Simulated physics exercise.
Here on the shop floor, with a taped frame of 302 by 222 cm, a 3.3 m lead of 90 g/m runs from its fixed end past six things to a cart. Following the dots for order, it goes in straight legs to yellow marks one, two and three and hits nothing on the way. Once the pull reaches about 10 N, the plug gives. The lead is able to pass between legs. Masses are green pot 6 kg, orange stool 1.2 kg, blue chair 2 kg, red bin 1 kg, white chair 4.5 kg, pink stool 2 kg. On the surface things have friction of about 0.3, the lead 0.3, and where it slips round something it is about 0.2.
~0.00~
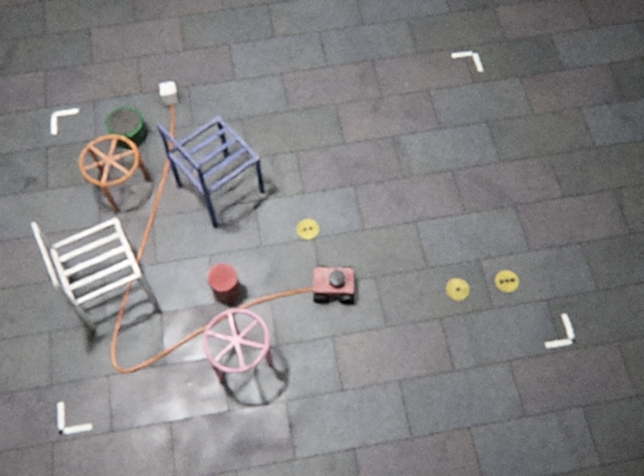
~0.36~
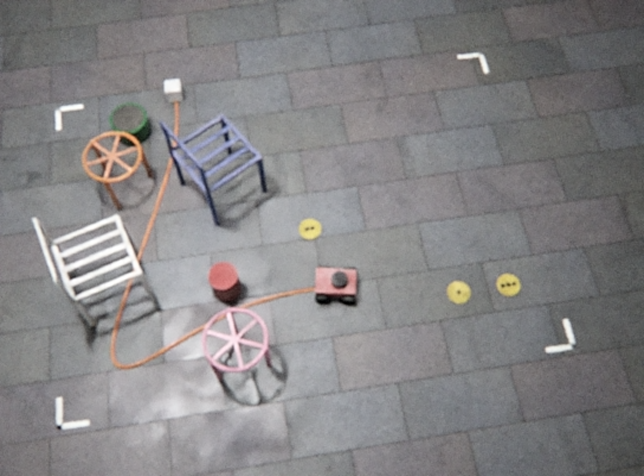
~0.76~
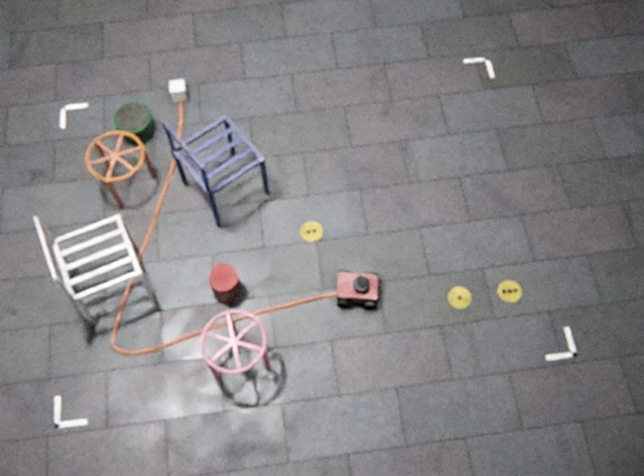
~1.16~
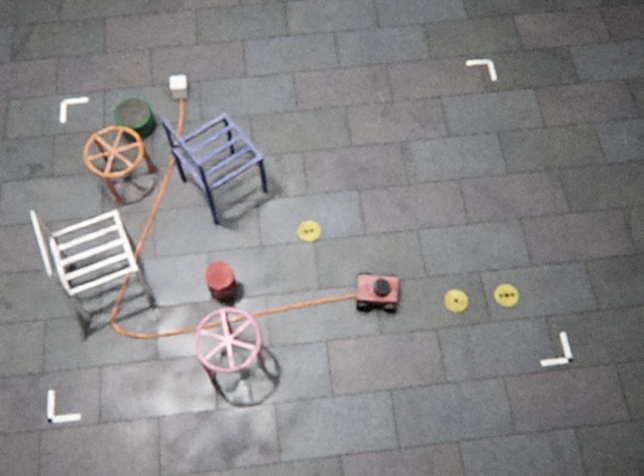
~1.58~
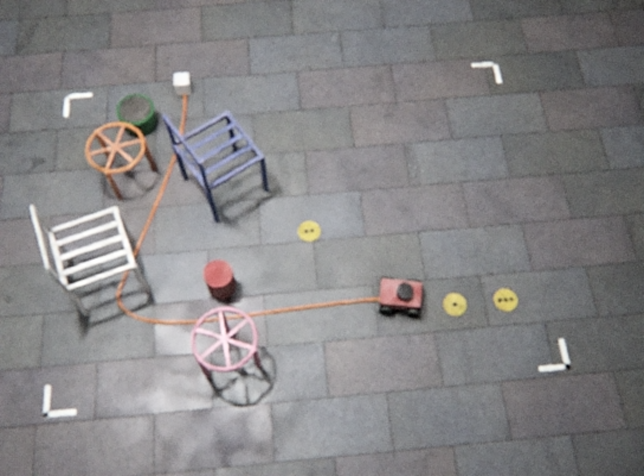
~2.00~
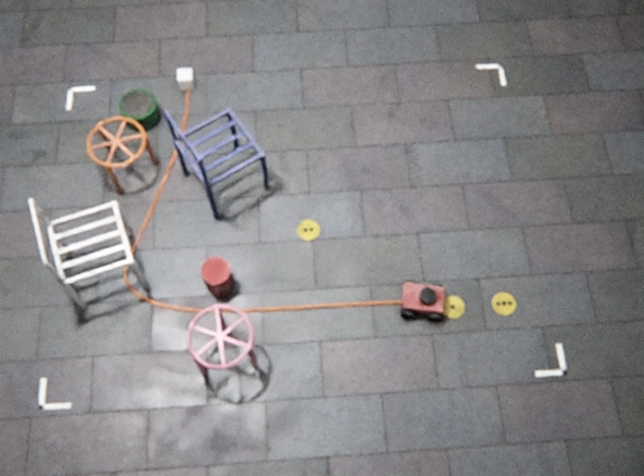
At first, a small red cart sits right of a red bin and pink stool, trailing an orange lead that curves past white and blue chairs. The cart then rolls steadily right, drawing the slack loop tighter and straighter, until it reaches the nearest yellow floor mark on its right.
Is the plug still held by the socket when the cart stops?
No.
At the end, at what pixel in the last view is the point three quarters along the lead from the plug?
Roughly at (368, 298).
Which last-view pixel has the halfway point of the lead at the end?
About (229, 298).
After 3.8 s, cart at (393, 274), plug out; nothing else has moved.
After 5.7 s, cart at (317, 233), plug out; nothing else has moved.
After 7.6 s, cart at (415, 269), plug out; nothing else has moved.
After 9.4 s, cart at (504, 303), plug out; nothing else has moved.
After 9.8 s, cart at (504, 303), plug out; nothing else has moved.
